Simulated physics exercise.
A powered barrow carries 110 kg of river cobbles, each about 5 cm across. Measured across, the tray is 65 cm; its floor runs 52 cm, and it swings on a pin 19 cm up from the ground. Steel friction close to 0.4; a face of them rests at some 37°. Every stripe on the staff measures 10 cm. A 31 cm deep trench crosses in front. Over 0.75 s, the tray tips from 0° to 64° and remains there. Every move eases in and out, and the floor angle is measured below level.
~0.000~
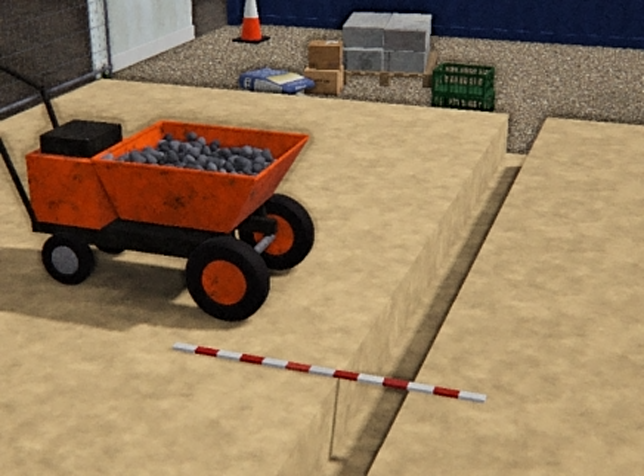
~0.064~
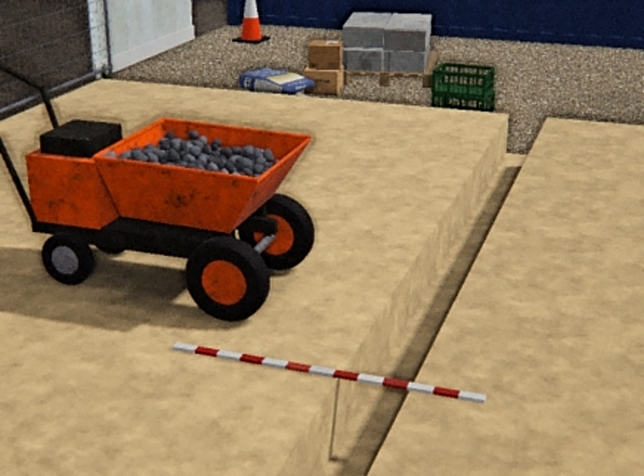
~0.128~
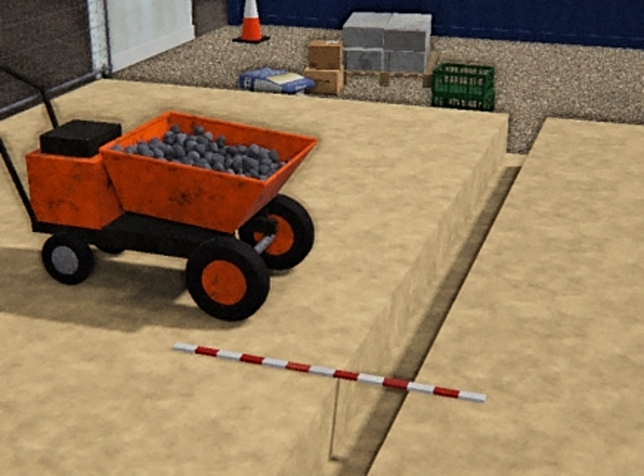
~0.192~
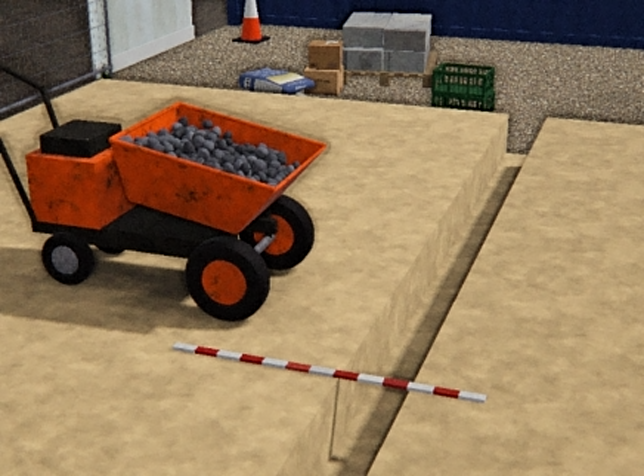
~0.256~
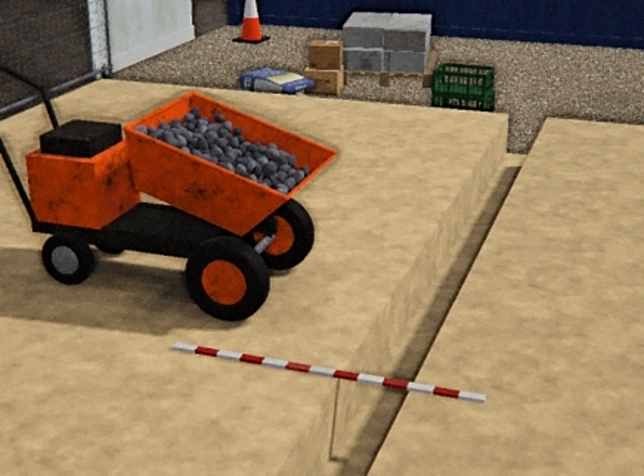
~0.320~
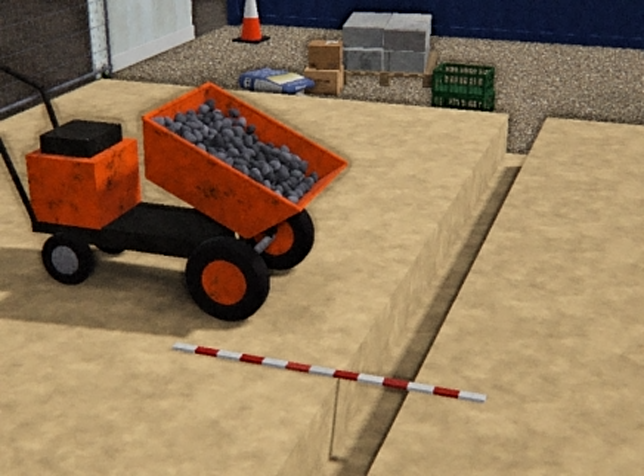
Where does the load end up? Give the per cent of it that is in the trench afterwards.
Some 60 per cent of it.
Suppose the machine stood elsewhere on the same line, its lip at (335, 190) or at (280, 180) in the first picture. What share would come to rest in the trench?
Around 15 and then 55 percent.
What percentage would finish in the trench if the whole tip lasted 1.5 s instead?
Roughly 60% would finish there.
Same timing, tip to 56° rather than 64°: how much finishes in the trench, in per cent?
Around 35 per cent would finish in the trench.
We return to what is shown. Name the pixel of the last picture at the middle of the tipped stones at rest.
Roughly at (408, 364).
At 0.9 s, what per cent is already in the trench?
Some 10 per cent.
After 0.6 s the floor is at 54°; 100 % in the tray; the foremost stones are at (324, 233).
After 0.9 s the floor is at 64°; 88 % in the tray, 3 % short of the trench, 9 % in the trench; the foremost stones are at (408, 313).
After 1.2 s the floor is at 64°; 53 % in the tray, 4 % short of the trench, 40 % in the trench, 2 % past the trench; the foremost stones are at (516, 345).
After 3.2 s the floor is at 64°; 31 % in the tray, 6 % short of the trench, 60 % in the trench, 2 % past the trench; the foremost stones are at (620, 365).
